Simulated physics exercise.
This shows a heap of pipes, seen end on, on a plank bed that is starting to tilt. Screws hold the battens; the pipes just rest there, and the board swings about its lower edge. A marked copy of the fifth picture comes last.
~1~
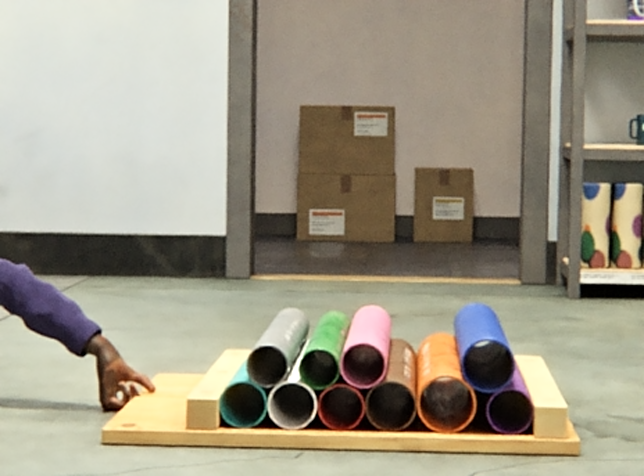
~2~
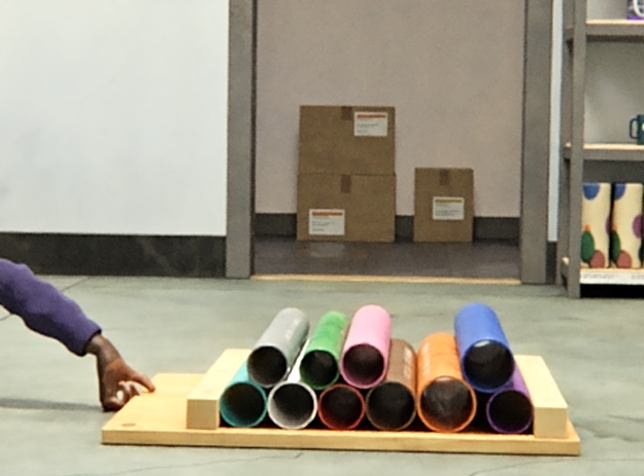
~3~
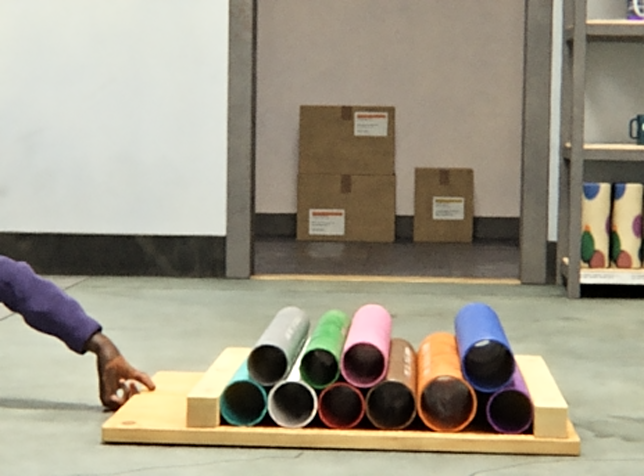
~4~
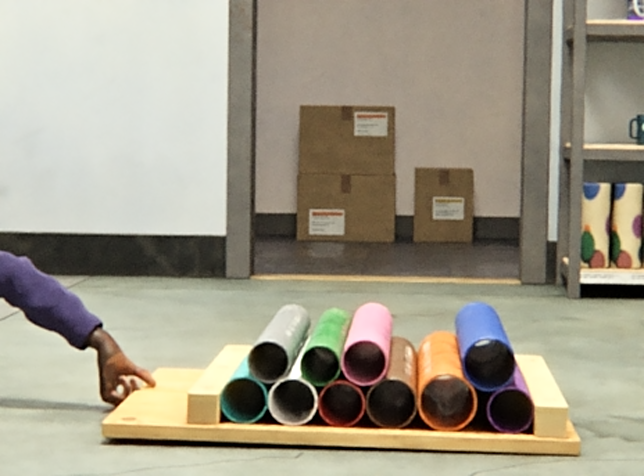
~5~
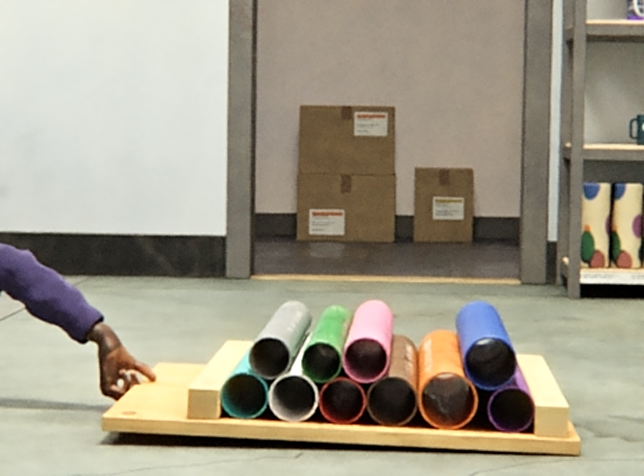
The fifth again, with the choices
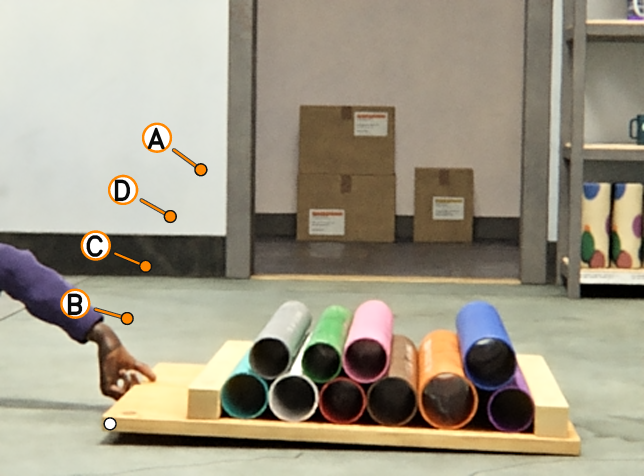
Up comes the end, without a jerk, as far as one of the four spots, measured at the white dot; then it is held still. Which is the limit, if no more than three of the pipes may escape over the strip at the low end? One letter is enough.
D is the limit.
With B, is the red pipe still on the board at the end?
The red pipe: Yes.
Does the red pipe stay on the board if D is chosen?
Yes, with D.
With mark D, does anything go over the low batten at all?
Yes.
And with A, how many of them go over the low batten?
With A, four.
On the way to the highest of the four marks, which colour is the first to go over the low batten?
The blue one.
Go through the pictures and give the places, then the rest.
In the first picture, white pipe (292, 405); red pipe (341, 407); brown pipe (391, 406).
In the second picture, brown pipe (391, 406); orange pipe (447, 404).
In the third picture, board (347, 394); turquoise pipe (244, 403); grey pipe (268, 364); green pipe (320, 367).
In the fourth picture, board (347, 393); turquoise pipe (244, 400); white pipe (293, 401).
In the fifth picture, board (348, 390); turquoise pipe (245, 395); white pipe (294, 397).
On the marked copy, A at (201, 170); B at (127, 319); C at (146, 267); D at (170, 217); the white dot at (110, 424).
With D. Early on, board at 17°.
Further on, board at 28°.
At the end, board at 28°, one over the low batten (blue).
As for the rest, A four over the low batten (blue, grey, green, pink); B none over the low batten; C one over the low batten (blue).
